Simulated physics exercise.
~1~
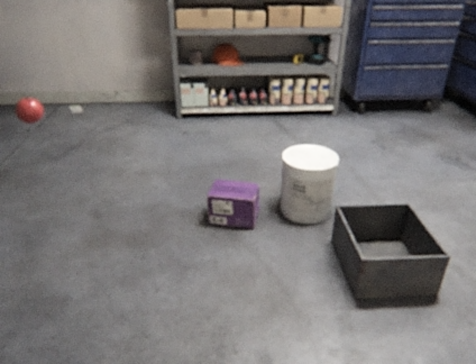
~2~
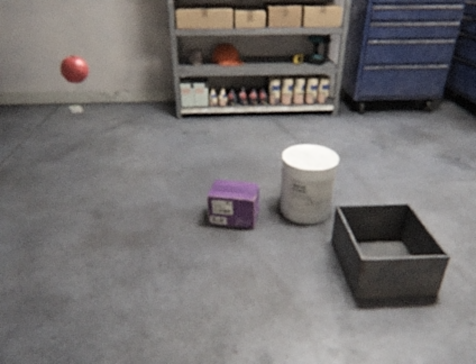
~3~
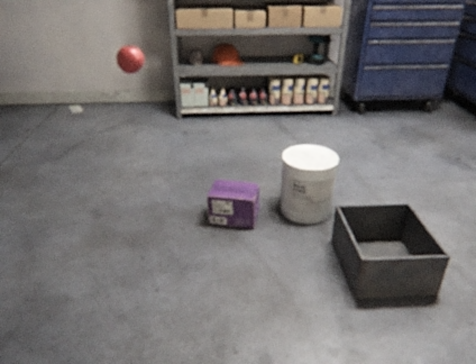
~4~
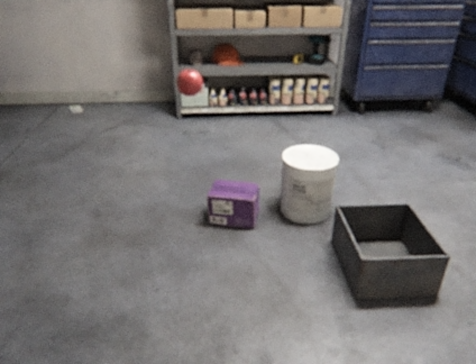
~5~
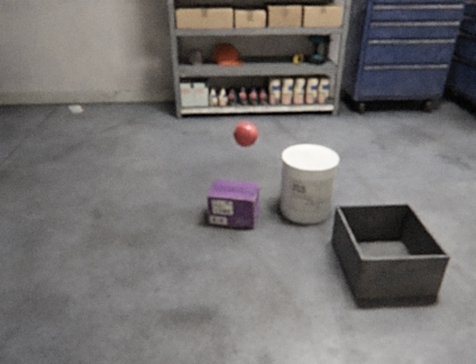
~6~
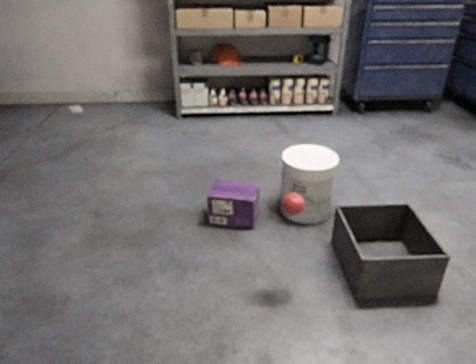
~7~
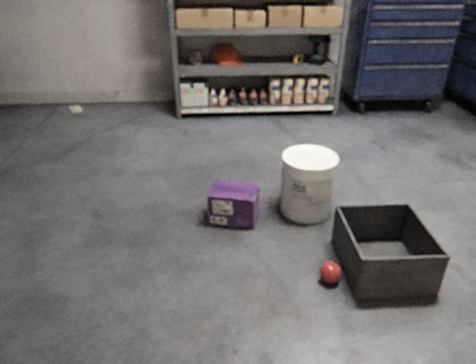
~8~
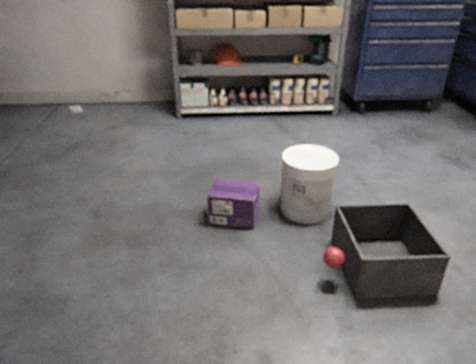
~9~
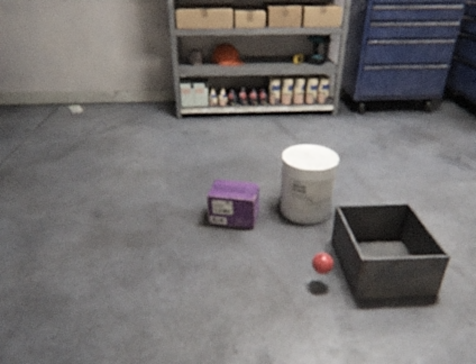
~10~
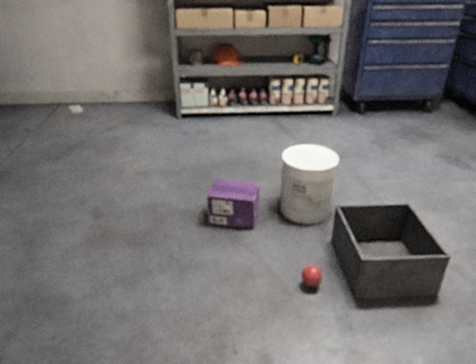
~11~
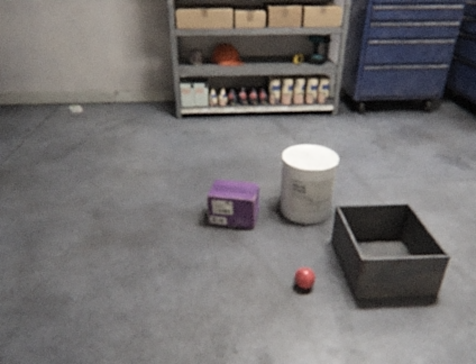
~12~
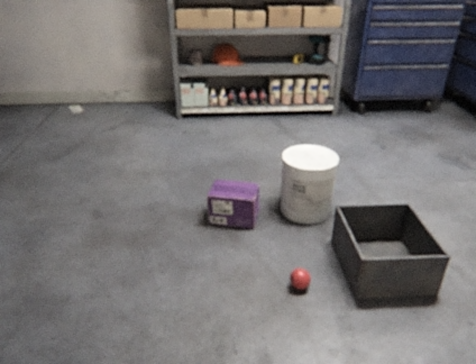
Garage floor with a small red ball arcing past a purple box and white bucket, bouncing and settling outside a dark open box.
